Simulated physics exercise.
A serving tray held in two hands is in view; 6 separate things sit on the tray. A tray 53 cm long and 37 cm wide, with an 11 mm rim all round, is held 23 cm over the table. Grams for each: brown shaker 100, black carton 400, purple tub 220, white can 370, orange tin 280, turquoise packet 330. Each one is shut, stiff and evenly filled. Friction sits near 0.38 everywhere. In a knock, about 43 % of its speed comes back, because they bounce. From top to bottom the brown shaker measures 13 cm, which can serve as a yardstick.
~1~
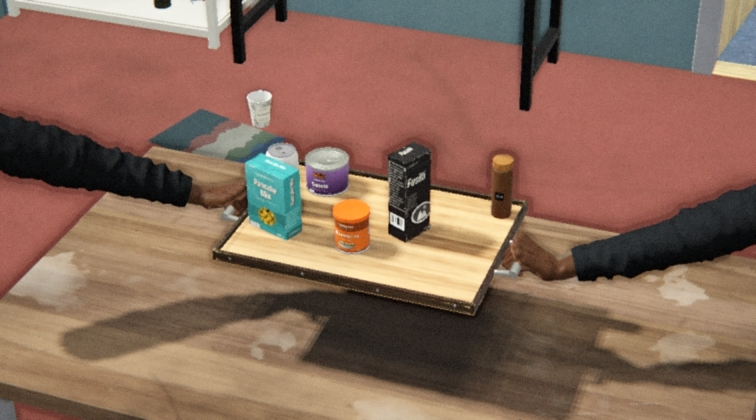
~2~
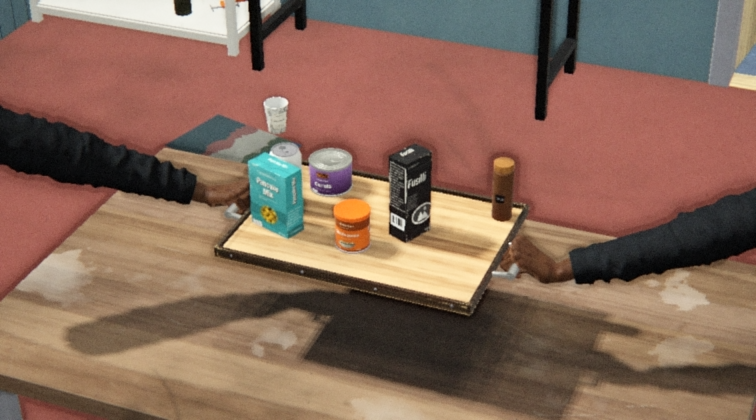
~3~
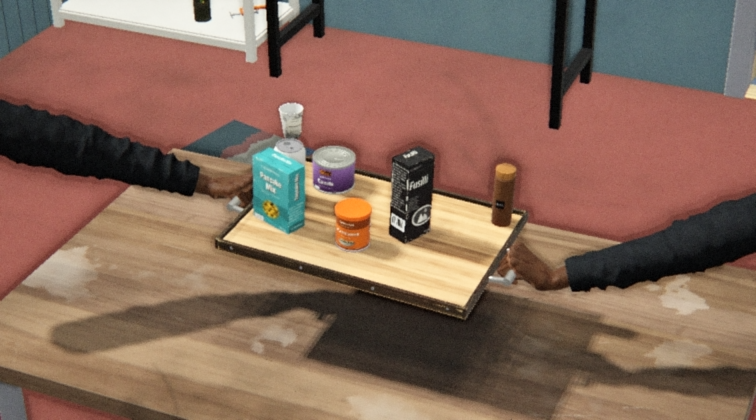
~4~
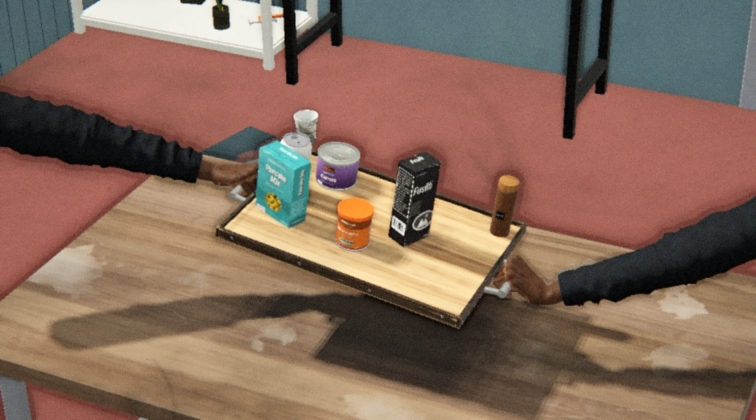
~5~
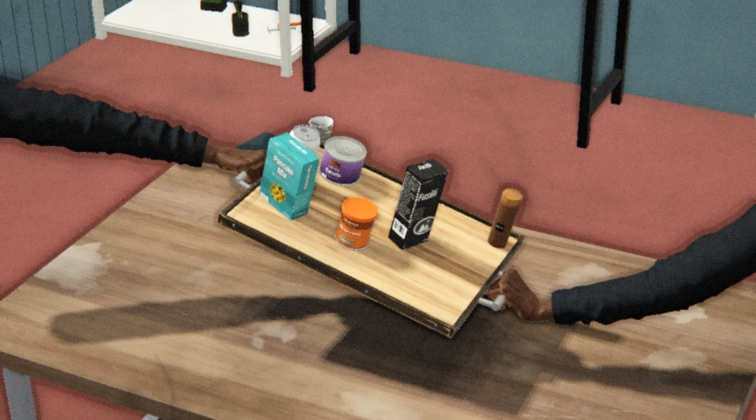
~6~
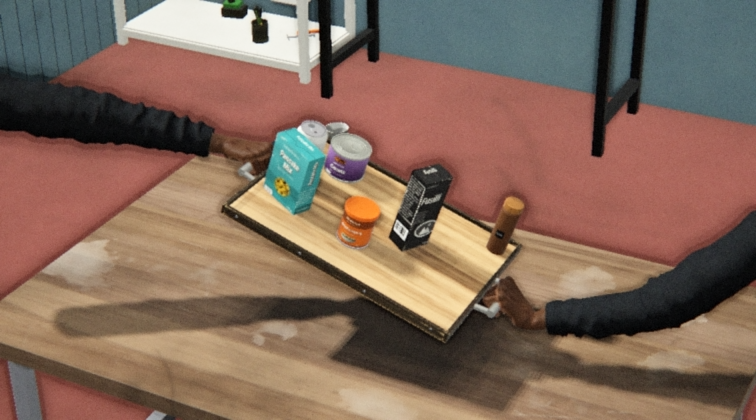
A tray of groceries held in two hands starts level, then tilts down to the right.
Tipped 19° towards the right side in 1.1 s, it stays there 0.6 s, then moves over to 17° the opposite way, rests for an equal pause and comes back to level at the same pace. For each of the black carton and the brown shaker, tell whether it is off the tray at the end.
In order: Most likely the black carton is dumped; most likely the brown shaker is dumped.
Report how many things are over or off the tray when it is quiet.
The answer is 2.
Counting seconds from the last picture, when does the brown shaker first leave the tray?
0.4 s, roughly.
Then, 0.80 s on from there, tilt 19°, right edge down; brown shaker and black carton now off the tray.
Then, 1.50 s on from there, tilt 7°, left edge down.
In the end, off the tray, brown shaker and black carton; the other 4 under 5 cm from the start. At the end, from the last picture's camera, brown shaker near (607, 334).
